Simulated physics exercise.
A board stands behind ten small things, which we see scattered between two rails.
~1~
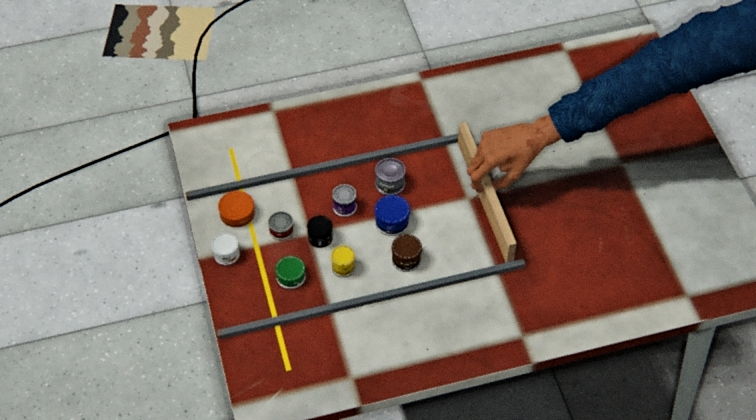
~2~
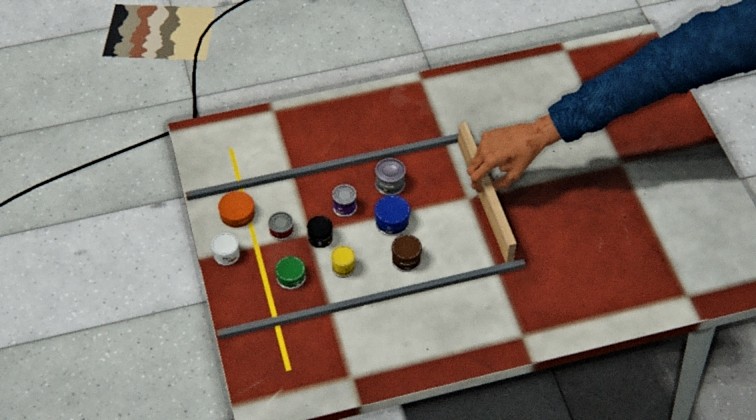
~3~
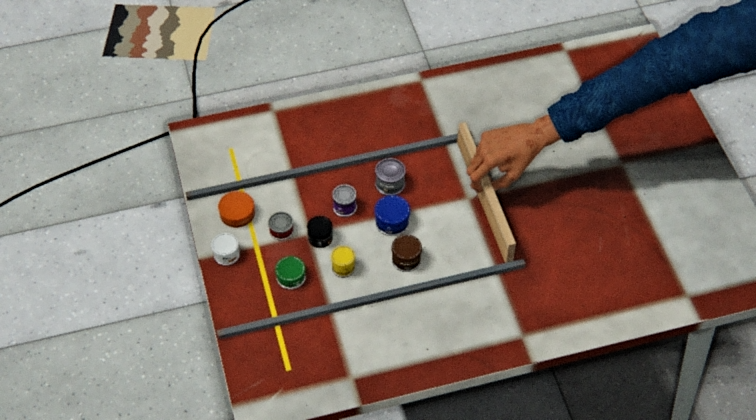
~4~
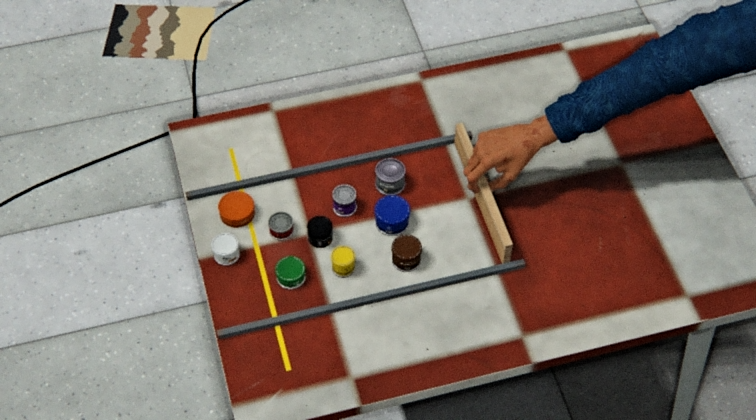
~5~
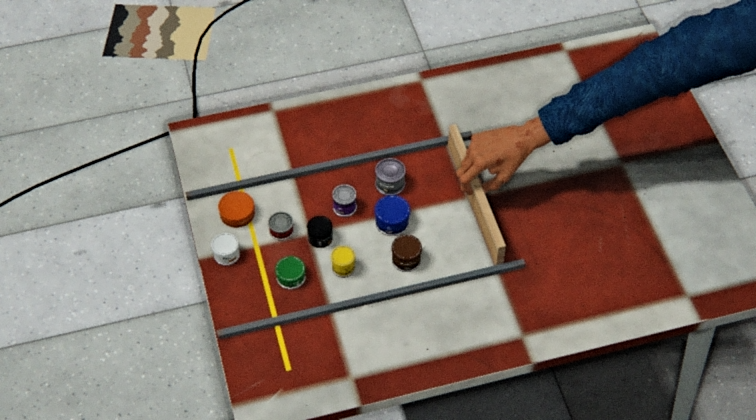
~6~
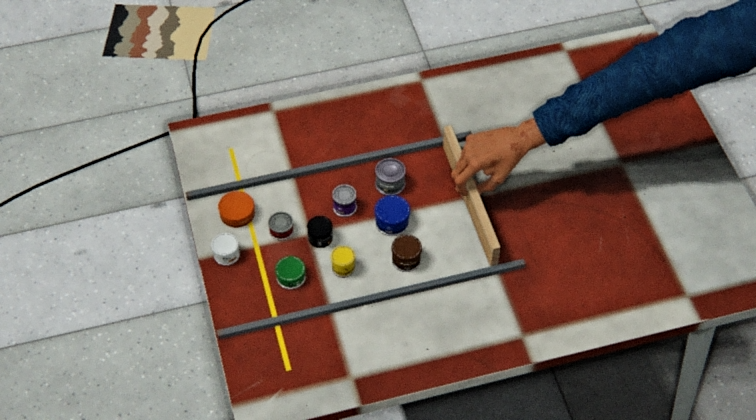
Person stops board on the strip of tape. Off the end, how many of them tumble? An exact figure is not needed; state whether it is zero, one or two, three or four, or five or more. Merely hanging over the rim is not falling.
The number falling off is one or two.
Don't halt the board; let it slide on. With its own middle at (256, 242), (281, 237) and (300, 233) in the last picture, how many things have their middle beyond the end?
Respectively 2, 0 and 0.
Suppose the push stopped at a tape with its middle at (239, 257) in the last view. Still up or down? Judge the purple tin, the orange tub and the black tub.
In order, the purple tin keeps its spot, then the orange tub goes off the edge, then the black tub goes off the edge.
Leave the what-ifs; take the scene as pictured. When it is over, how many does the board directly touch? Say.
In contact: 4.
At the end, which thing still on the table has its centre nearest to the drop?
The answer: The green pot.
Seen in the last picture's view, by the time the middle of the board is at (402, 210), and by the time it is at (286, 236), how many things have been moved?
Counts: 3 / 10.
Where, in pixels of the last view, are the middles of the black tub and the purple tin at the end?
Near (211, 260) and (240, 228).
A little later, none off yet; white pot at rest near (226, 249); orange tub at rest near (237, 210); green pot at rest near (291, 273).
When it is over, the number that fall off is one or two; down, white pot.
